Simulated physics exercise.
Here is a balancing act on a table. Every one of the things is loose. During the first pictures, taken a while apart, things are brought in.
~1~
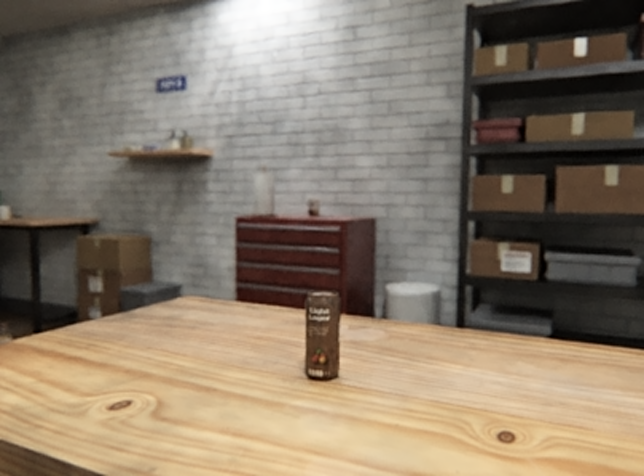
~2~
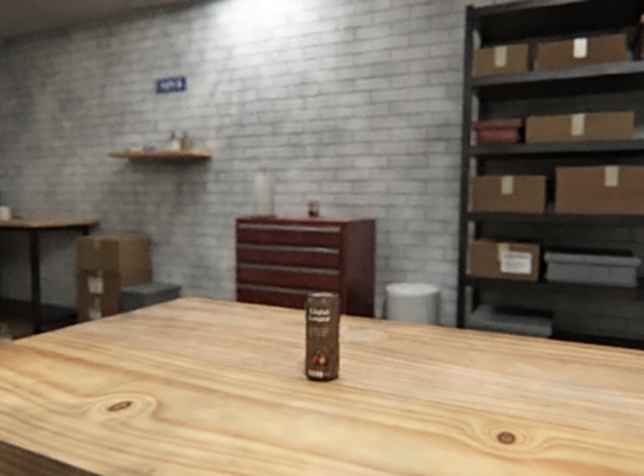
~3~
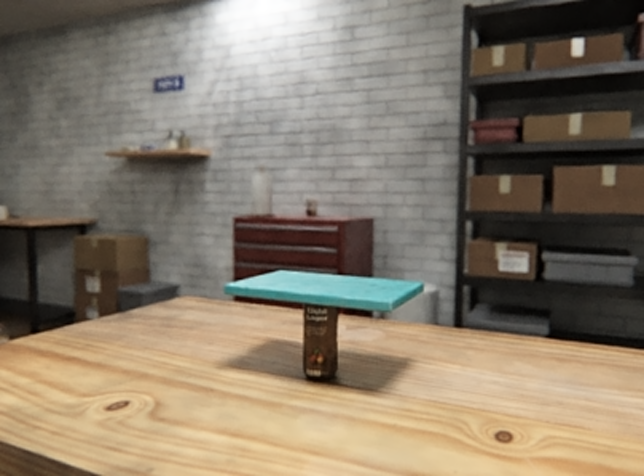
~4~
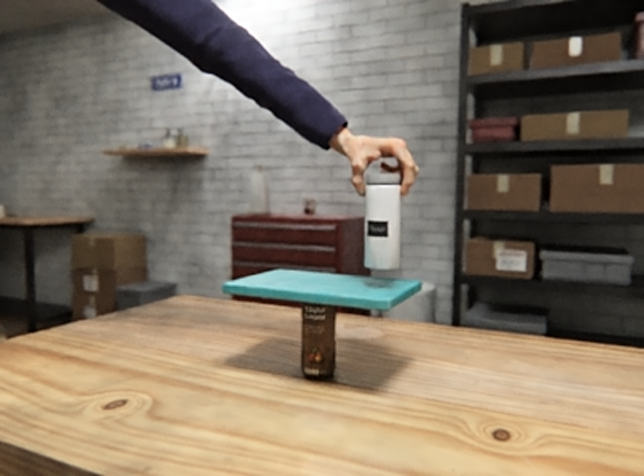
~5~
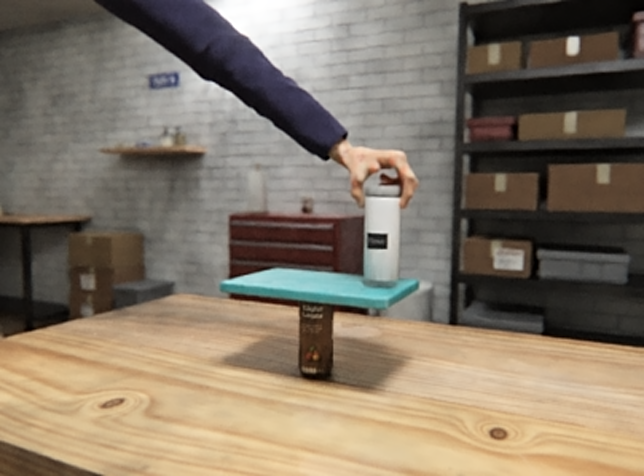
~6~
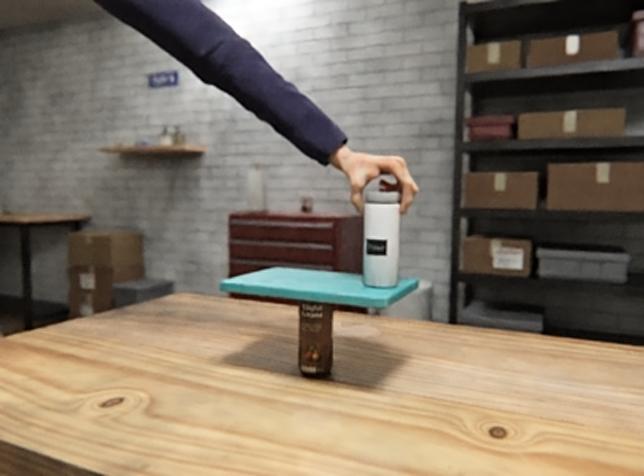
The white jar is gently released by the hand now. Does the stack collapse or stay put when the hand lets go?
The stack will not stay as built.
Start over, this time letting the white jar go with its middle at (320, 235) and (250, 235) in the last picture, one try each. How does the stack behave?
It does not fall the first time and falls the second time.
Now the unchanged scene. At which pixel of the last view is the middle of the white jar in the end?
The object finishes somewhere near (473, 377).
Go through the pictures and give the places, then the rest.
In the first frame, the last thing is not in view yet.
In the second frame, the last thing is not in view yet.
In the third frame, the last thing is not in view yet; turquoise lid (326, 288).
The fourth frame shows coming down; white jar (382, 221); turquoise lid (324, 287).
The fifth frame shows coming down; white jar (382, 233); turquoise lid (322, 286).
The sixth frame shows in place under the hand; white jar (382, 239); turquoise lid (321, 285).
Then, 0.50 s later than the last frame, white jar now fallen; turquoise lid tilted by 62°.
Then, 0.70 s later than the last frame, turquoise lid now fallen; brown can tilted by 39°.
When it is over, fallen, white jar, turquoise lid and brown can. End places, in pixels of the last picture, white jar near (473, 377). The stack gives way.
